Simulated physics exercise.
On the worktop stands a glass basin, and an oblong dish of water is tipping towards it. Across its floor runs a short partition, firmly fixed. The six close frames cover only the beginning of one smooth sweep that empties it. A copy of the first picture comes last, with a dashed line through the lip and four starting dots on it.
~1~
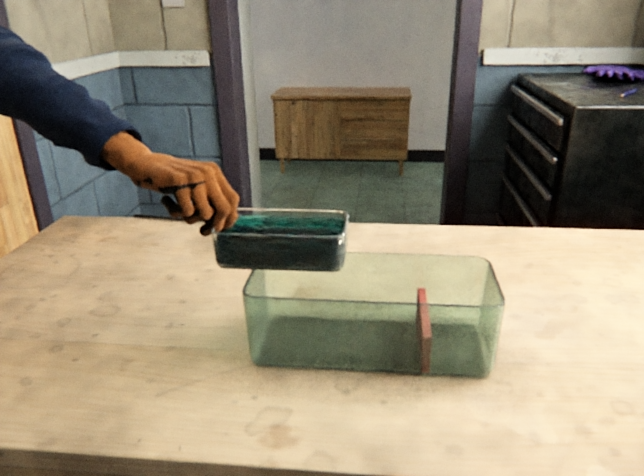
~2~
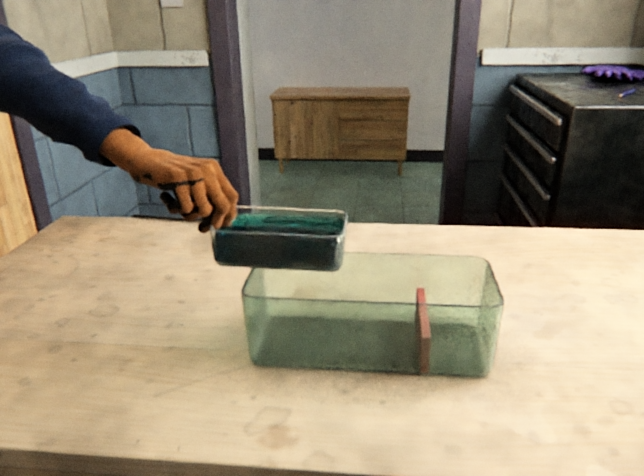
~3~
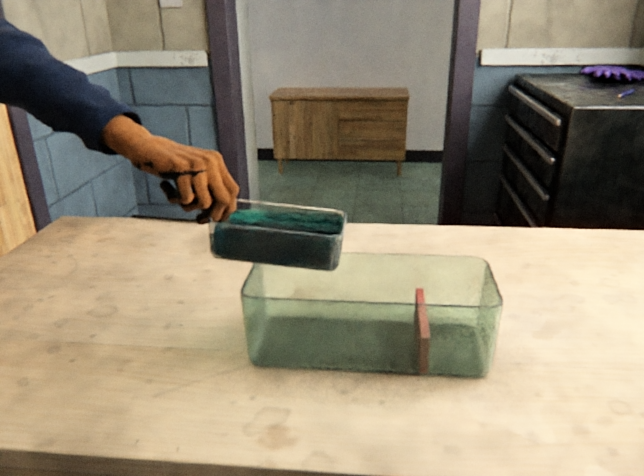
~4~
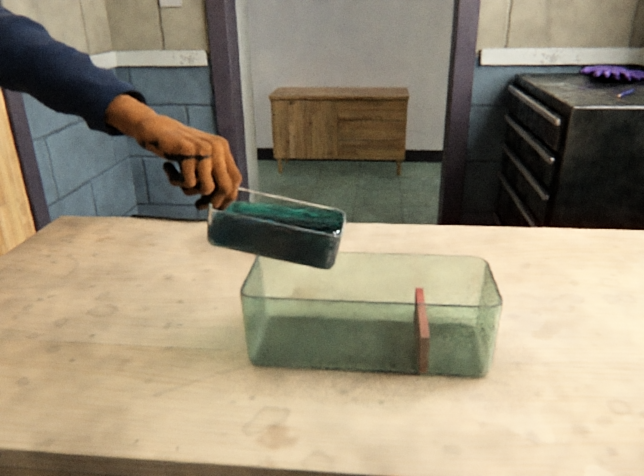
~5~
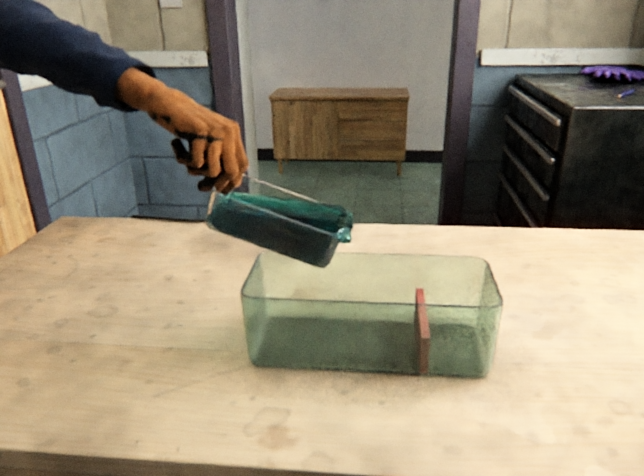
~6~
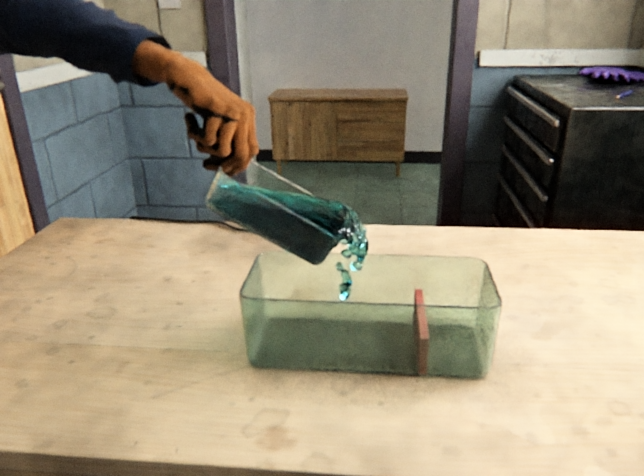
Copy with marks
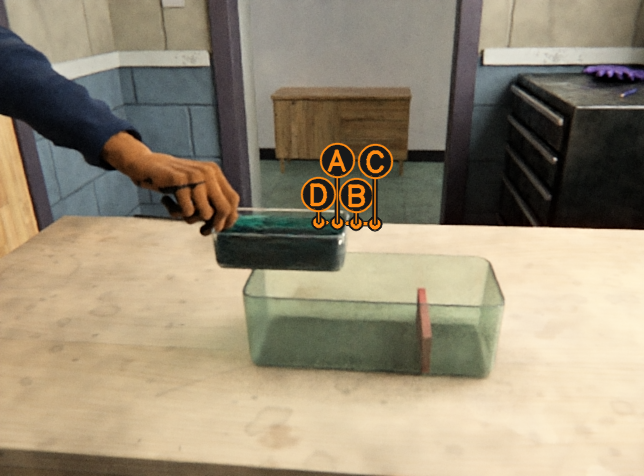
A hand tilting a small clear dish of teal water rightward above a glass basin with a reddish divider, water starting to pour.
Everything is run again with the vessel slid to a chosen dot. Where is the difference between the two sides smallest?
B beats the others.
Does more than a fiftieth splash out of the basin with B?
Yes.
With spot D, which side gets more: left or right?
The left side.
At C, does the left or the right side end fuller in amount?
The right side.
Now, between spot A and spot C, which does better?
It is C.
In orange, A at (337, 222); B at (356, 223); C at (374, 223); D at (318, 222).
For spot A, about 83 % ends left of the wall and 12 % right of it; 5 % is lost outside.
For spot B, about 44 % ends left of the wall and 51 % right of it; 6 % is lost outside.
For spot C, about 24 % ends left of the wall and 71 % right of it; 5 % is lost outside.
For spot D, about 92 % ends left of the wall and 2 % right of it; 6 % is lost outside.
